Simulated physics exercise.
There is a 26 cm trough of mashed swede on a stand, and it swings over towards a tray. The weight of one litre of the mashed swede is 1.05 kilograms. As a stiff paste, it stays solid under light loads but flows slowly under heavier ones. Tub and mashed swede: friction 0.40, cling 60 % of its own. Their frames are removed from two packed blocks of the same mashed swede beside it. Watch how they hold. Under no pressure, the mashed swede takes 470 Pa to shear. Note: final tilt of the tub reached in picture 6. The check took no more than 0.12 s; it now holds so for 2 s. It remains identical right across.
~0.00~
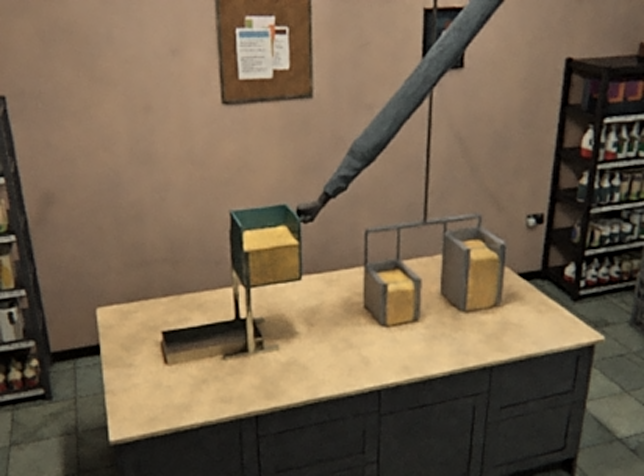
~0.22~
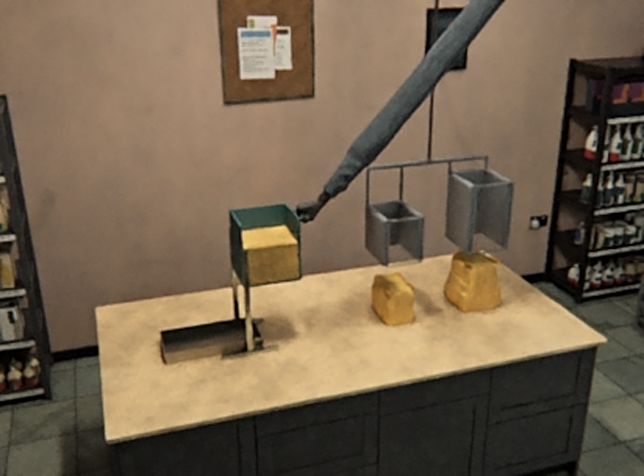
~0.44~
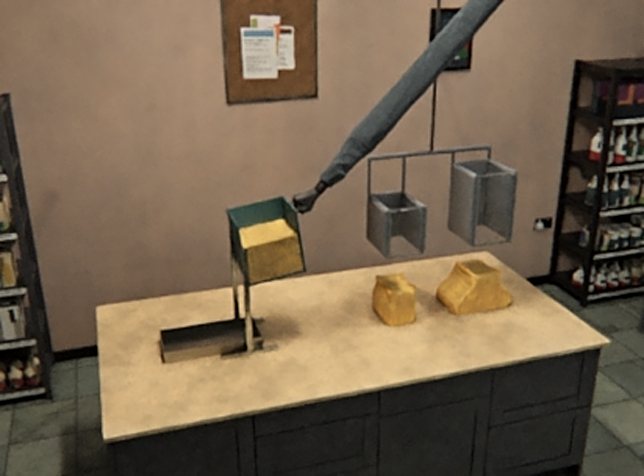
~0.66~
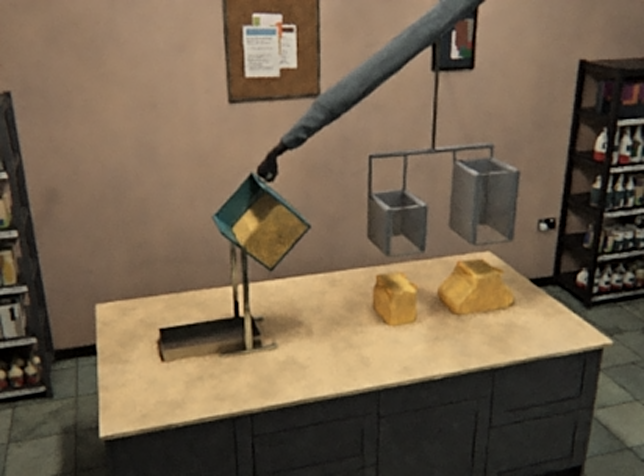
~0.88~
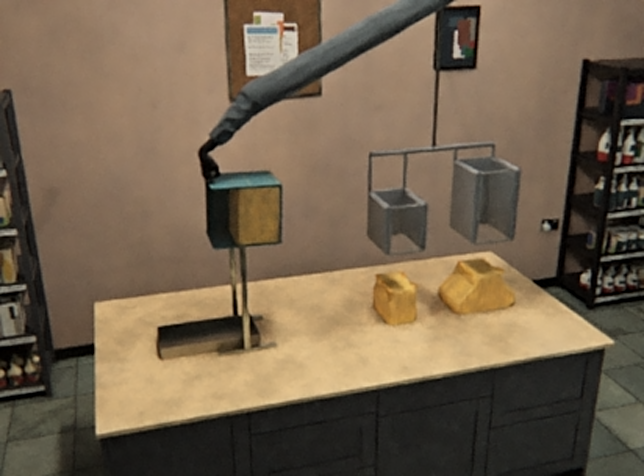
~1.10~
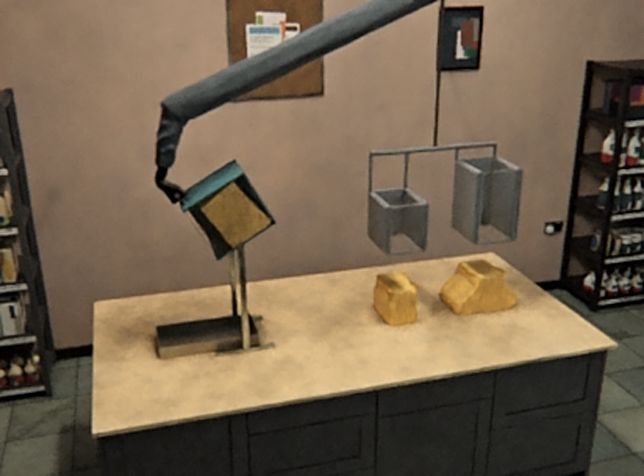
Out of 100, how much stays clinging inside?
0 %.
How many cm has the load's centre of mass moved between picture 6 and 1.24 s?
Looks like around 11 cm to me.
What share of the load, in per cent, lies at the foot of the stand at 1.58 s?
I'd say about 70 per cent of it.
After 1.24 s, the tub is at 119 degrees and holds 76 %.
After 1.41 s, the tub is at 119 degrees and holds 13 %.
After 1.58 s, the tub is at 119 degrees and holds 0 %.
After 1.75 s, the tub is at 119 degrees and holds 0 %.
After 3.10 s, the tub is at 119 degrees and holds 0 %.
